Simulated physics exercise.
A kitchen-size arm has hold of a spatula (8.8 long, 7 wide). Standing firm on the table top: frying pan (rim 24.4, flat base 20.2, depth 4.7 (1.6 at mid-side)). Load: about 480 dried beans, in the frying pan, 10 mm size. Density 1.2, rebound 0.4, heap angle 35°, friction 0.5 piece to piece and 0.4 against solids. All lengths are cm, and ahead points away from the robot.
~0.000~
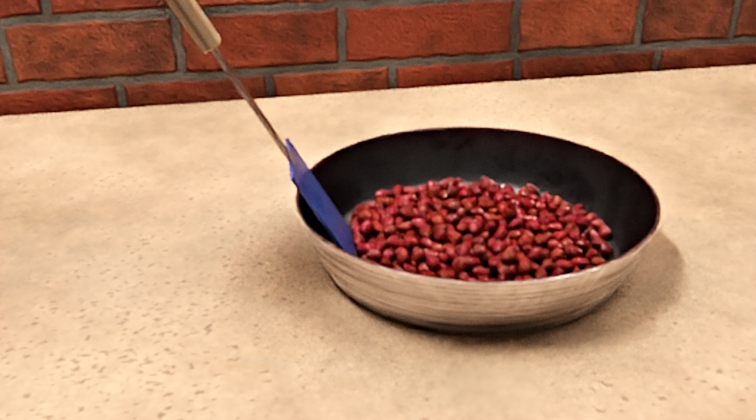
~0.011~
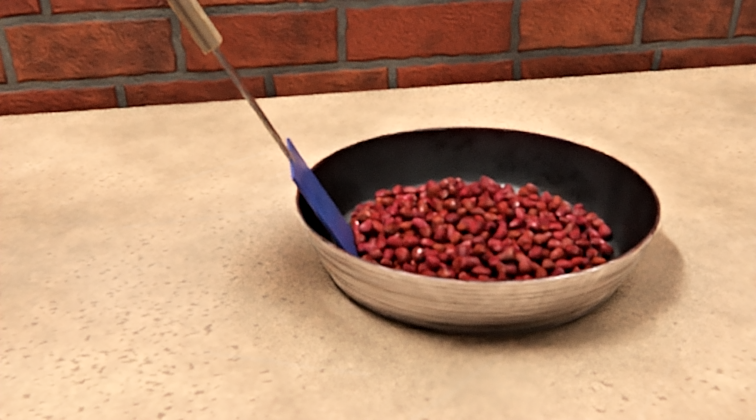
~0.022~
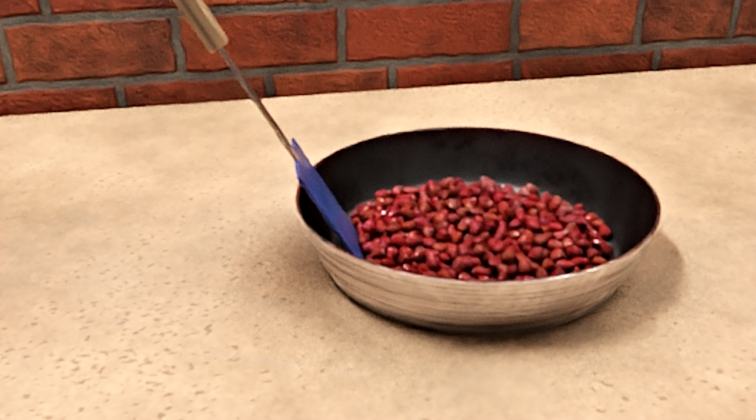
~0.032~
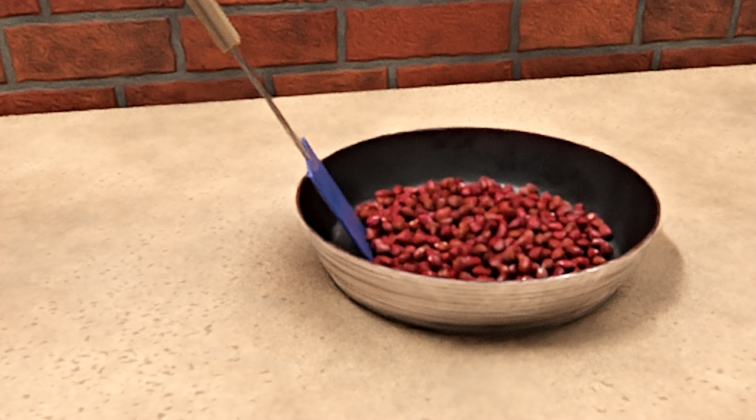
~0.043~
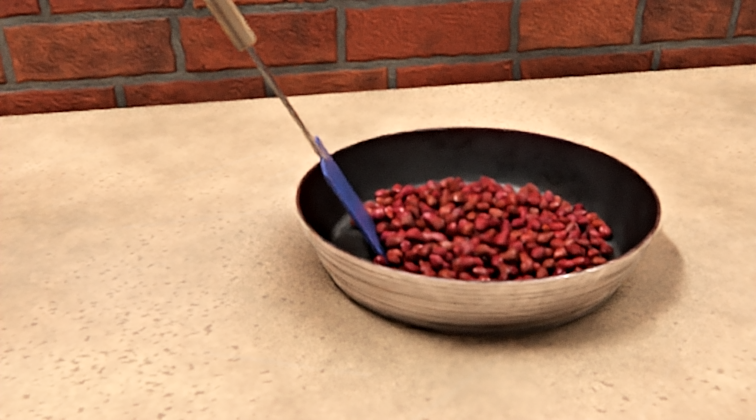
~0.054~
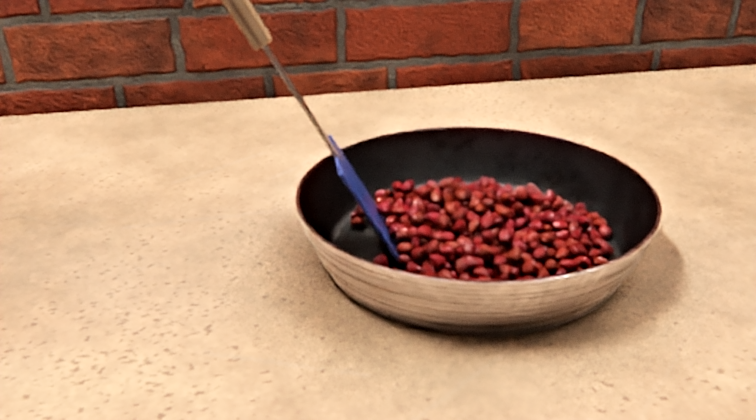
At the start, a blue spatula with a light handle leans inside the left edge of a black frying pan of dark red beans on a speckled countertop. The spatula then slides slowly a short way right, nudging the nearest beans, while a few sit behind its blade and the pan stays still.
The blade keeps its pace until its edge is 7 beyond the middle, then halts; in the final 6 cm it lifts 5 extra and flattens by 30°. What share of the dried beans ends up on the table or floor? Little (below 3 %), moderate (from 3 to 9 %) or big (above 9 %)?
Answer: Moderate; from 3 to 9 % of the dried beans finish on the table or floor.
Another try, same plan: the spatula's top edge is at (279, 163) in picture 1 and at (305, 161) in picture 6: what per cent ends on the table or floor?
About 0 per cent.
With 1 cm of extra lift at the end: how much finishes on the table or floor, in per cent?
About 0 per cent.
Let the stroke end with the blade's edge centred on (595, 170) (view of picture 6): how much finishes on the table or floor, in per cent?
Some 10 per cent.
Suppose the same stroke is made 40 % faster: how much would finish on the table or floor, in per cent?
It would be near 10 per cent.
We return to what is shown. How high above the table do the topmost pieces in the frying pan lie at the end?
Roughly 5.0 cm.
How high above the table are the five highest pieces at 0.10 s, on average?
Roughly 4 cm.
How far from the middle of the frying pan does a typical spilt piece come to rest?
Roughly 30 cm.
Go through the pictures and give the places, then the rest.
In the first picture, the spatula top edge at (289, 157), sloping 62°; upper third of the load around (462, 229), from x 355 to 610, top at y 185; 477 in the frying pan.
In the second picture, the spatula top edge at (290, 157), sloping 62°; upper third of the load around (462, 228), from x 355 to 610, top at y 185.
In the third picture, the spatula top edge at (295, 156), sloping 62°; upper third of the load around (460, 228), from x 355 to 610, top at y 185.
In the fourth picture, the spatula top edge at (306, 156), sloping 62°; upper third of the load around (458, 227), from x 355 to 610, top at y 185.
In the fifth picture, the spatula top edge at (320, 154), sloping 62°; upper third of the load around (461, 224), from x 355 to 610, top at y 185.
In the sixth picture, the spatula top edge at (335, 153), sloping 62°; upper third of the load around (466, 221), from x 355 to 610, top at y 180; 477 in the frying pan.
After 0.10 s, sloping 62°, highest piece 5 above the table; 477 in the frying pan.
After 0.15 s, sloping 52°, highest piece 5 above the table; 477 in the frying pan.
After 0.37 s, sloping 32°, highest piece 5 above the table; 449 in the frying pan, 28 on the table or floor.
After 1.42 s, sloping 32°, highest piece 5 above the table; 449 in the frying pan, 28 on the table or floor.
In the end, 449 in the frying pan, 28 on the table or floor. That is 6 % on the table or floor.
